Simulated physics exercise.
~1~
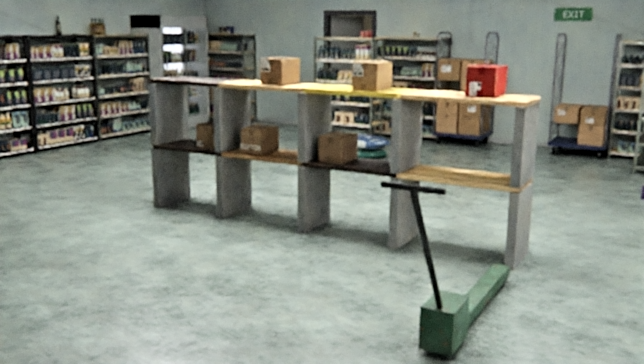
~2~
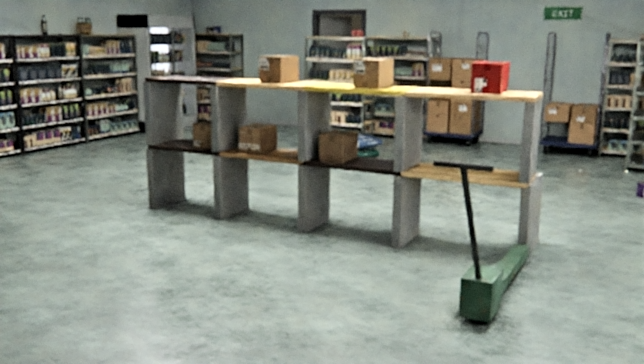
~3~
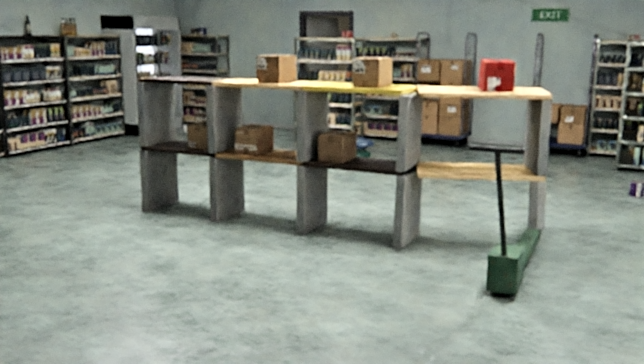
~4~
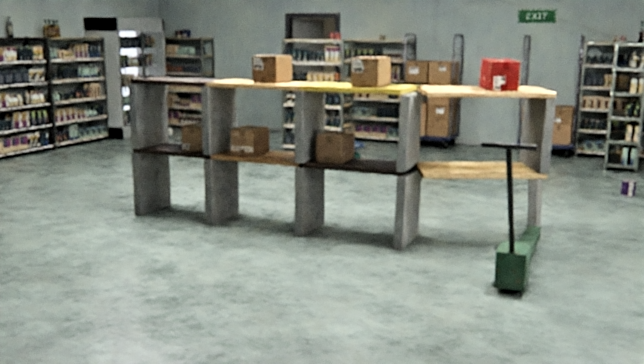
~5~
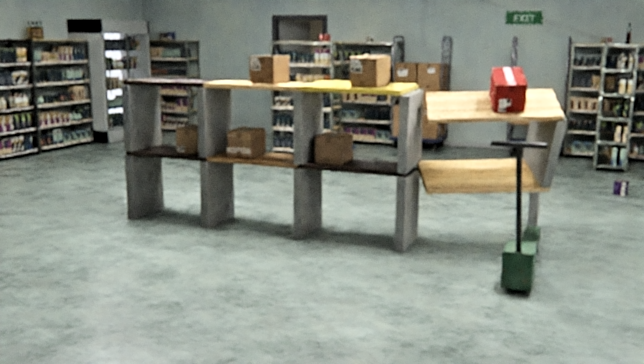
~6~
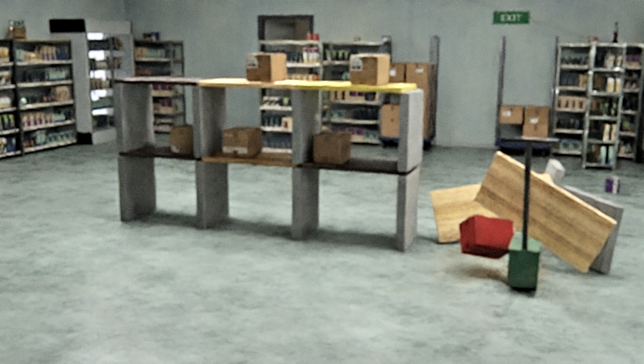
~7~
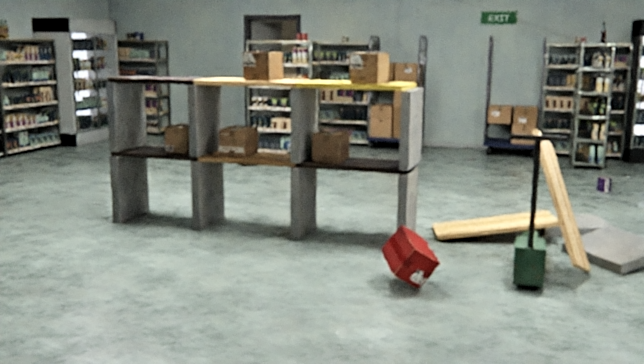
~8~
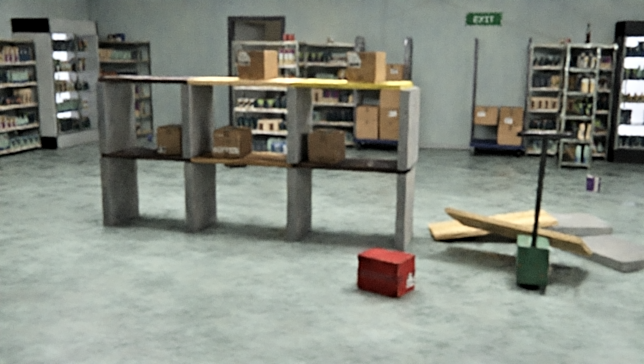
The video shows a green jack sliding in low against the right end of a two-tiered run of boards on grey uprights, where the end bay tilts and collapses. The red carton tumbles leftward onto the floor, while the yellow board and remaining bays stay standing.
